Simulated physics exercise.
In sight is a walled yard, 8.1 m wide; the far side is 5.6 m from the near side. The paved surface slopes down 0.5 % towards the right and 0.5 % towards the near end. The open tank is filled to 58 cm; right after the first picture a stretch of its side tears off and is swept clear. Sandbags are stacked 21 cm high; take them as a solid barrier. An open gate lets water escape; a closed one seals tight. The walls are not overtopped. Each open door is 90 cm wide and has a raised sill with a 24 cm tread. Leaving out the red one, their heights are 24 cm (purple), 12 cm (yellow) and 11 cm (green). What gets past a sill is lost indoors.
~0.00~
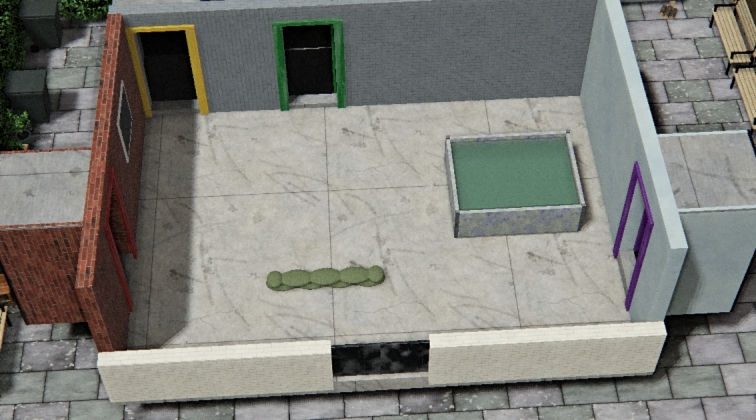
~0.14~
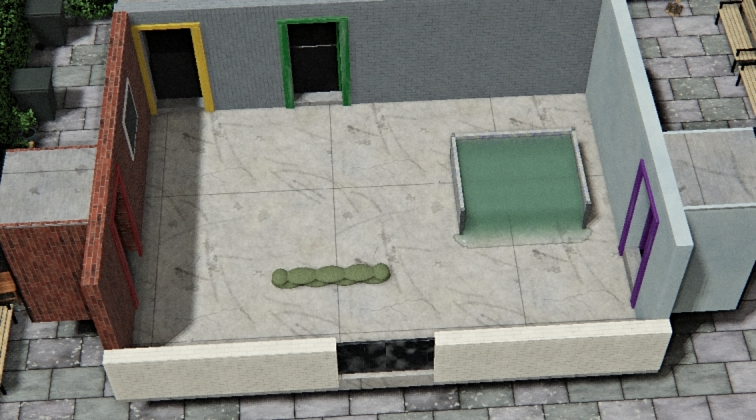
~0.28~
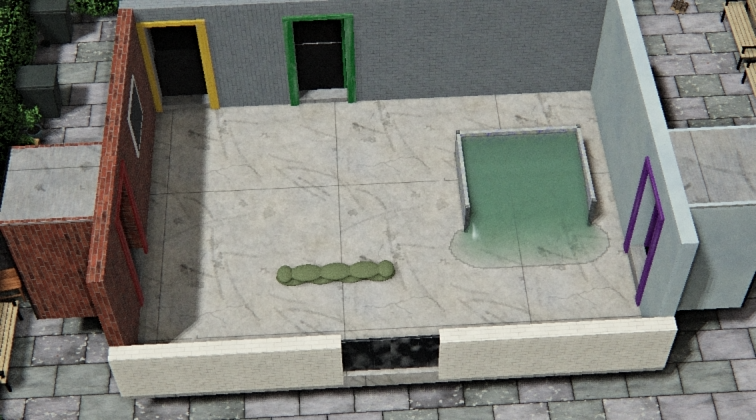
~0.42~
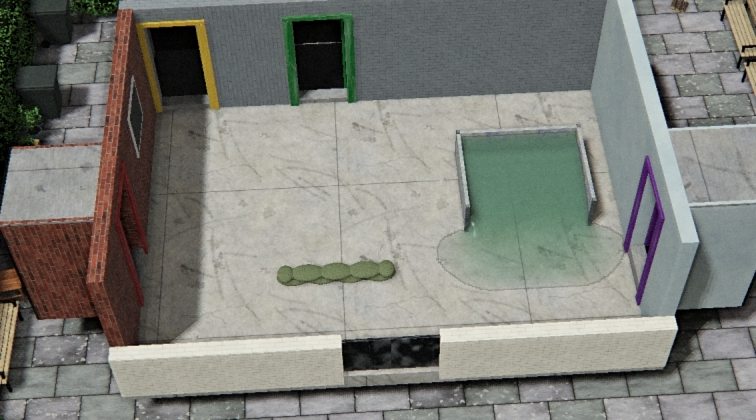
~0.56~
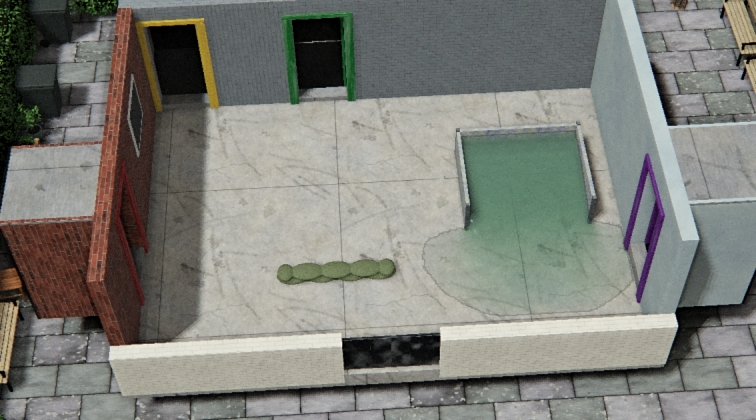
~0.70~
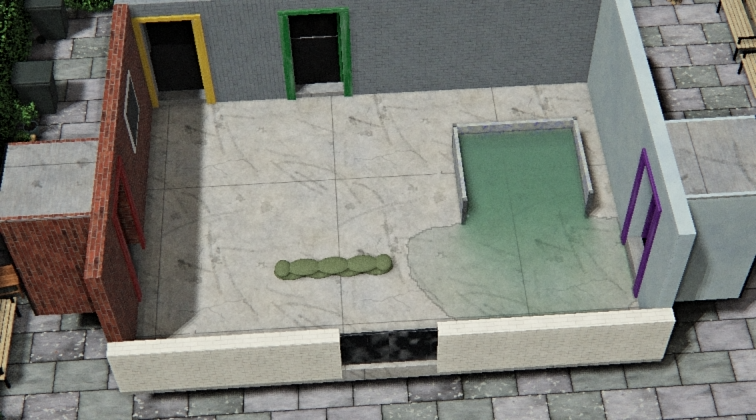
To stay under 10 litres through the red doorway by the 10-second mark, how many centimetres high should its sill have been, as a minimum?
Some 8 cm above the ground.
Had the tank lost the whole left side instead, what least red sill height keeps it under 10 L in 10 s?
About 17 cm.
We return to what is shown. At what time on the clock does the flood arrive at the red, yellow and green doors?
Arrival: Red 4.0 s, yellow 7.0 s, green 7.5 s.
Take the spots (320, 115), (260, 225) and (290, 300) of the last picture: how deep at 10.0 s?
Roughly 7, 3 and 6 cm, in turn.
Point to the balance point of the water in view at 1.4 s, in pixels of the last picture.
Around (528, 246).
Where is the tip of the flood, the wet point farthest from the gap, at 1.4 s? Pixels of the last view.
Around (399, 353).
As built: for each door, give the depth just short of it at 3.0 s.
Depths in cm: Red 0, purple 22, yellow 0, green 0.
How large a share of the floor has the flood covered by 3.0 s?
About 30 per cent.
After 1.4 s water covers 20 % of the floor, deepest (40 cm) near (636, 339); it has not reached the red door.
After 3.0 s water covers 30 % of the floor, deepest (24 cm) near (614, 340); it has not reached the red door.
After 10.0 s water covers 90 % of the floor, deepest (10 cm) near (557, 344); 5 cm at the red door, 0 litres in over its 18 cm sill.
At the red door as built, the water arrived by 4.1 s and peaked near 12 cm at 4.4 s.
With a sill of 6.5 cm, 21 litres would have come in within the 10 s; with 10 cm, 3 litres. So under 10 litres takes about 8 cm.
